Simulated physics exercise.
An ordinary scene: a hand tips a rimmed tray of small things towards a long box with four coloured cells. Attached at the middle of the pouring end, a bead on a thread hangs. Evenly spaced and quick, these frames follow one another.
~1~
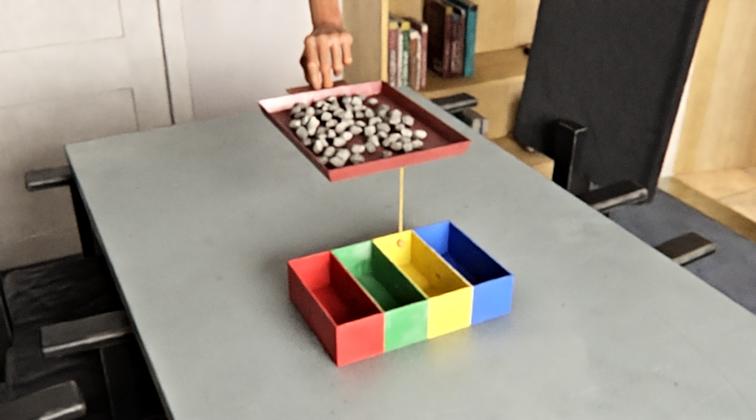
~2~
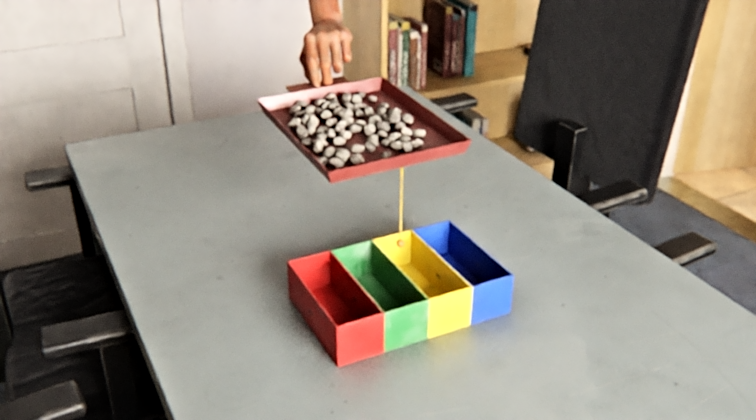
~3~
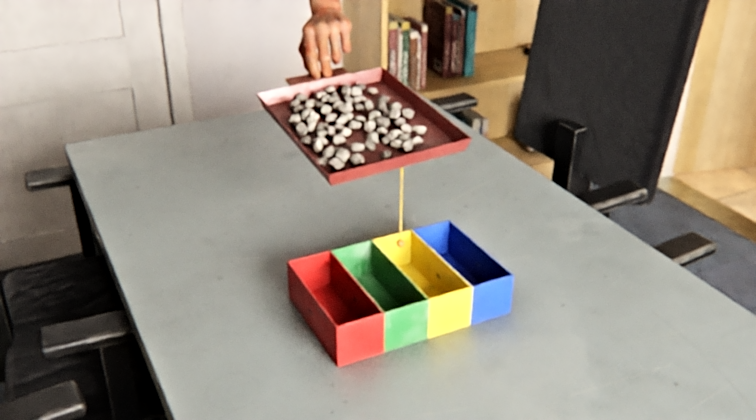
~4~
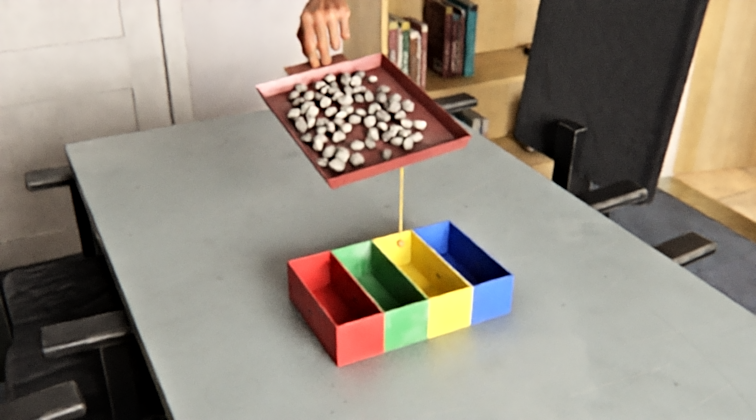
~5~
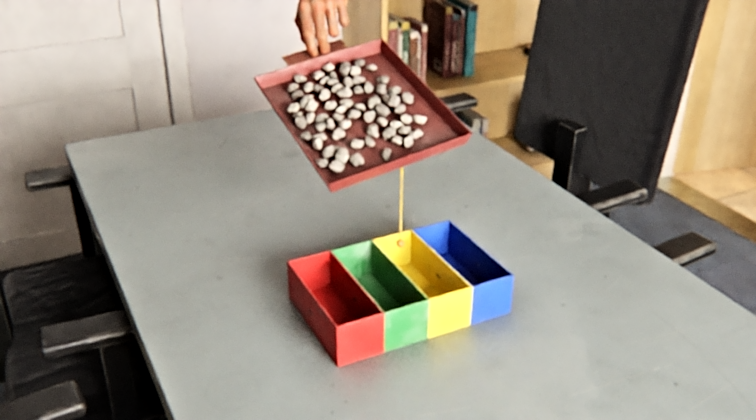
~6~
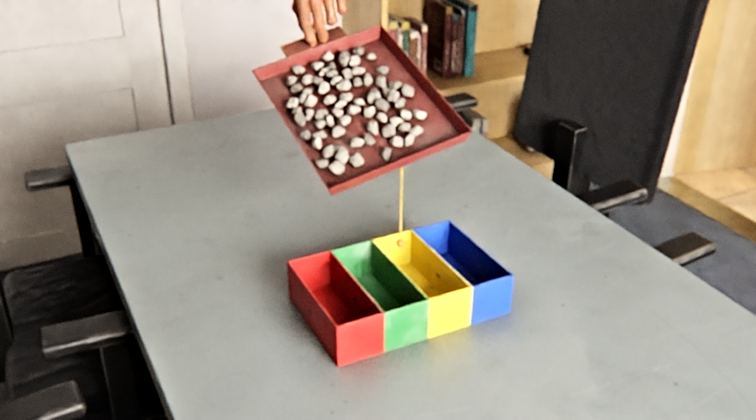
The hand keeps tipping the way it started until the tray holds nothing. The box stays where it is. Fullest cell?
Red.
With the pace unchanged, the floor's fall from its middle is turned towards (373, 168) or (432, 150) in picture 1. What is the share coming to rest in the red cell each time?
The first try gives close to 40 per cent, the second close to 0 per cent.
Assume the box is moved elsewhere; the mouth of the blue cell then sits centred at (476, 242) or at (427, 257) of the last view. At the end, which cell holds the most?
First try: The cell in red. Second try: Green.
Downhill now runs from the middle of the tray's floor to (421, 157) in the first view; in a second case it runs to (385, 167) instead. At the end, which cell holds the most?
First: The cell in blue. Second: That green cell.
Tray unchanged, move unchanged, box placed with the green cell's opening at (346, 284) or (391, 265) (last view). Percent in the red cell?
Trial 1: 10 percent; trial 2: 70 percent.
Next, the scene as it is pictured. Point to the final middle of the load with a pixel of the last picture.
Roughly at pixel (339, 313).
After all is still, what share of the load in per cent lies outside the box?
Result: Near 10 % of the load.
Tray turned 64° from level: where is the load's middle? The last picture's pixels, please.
Load centre: Approx. (344, 151).
Just after the last frame, tray tipped steeply; almost all on the tray; just a few falling or outside the box.
A moment on, tray tipped past a quarter turn; about a tenth on the tray; roughly half in the red cell; roughly a quarter in the green cell; roughly a quarter falling or outside the box.
Further on, tray tipped past a quarter turn; roughly two thirds in the red cell; roughly a quarter in the green cell; about a tenth falling or outside the box.
When it is over, tray tipped past a quarter turn; roughly two thirds in the red cell; roughly a quarter in the green cell; not one in the yellow cell; not one in the blue cell; about a tenth outside the box.
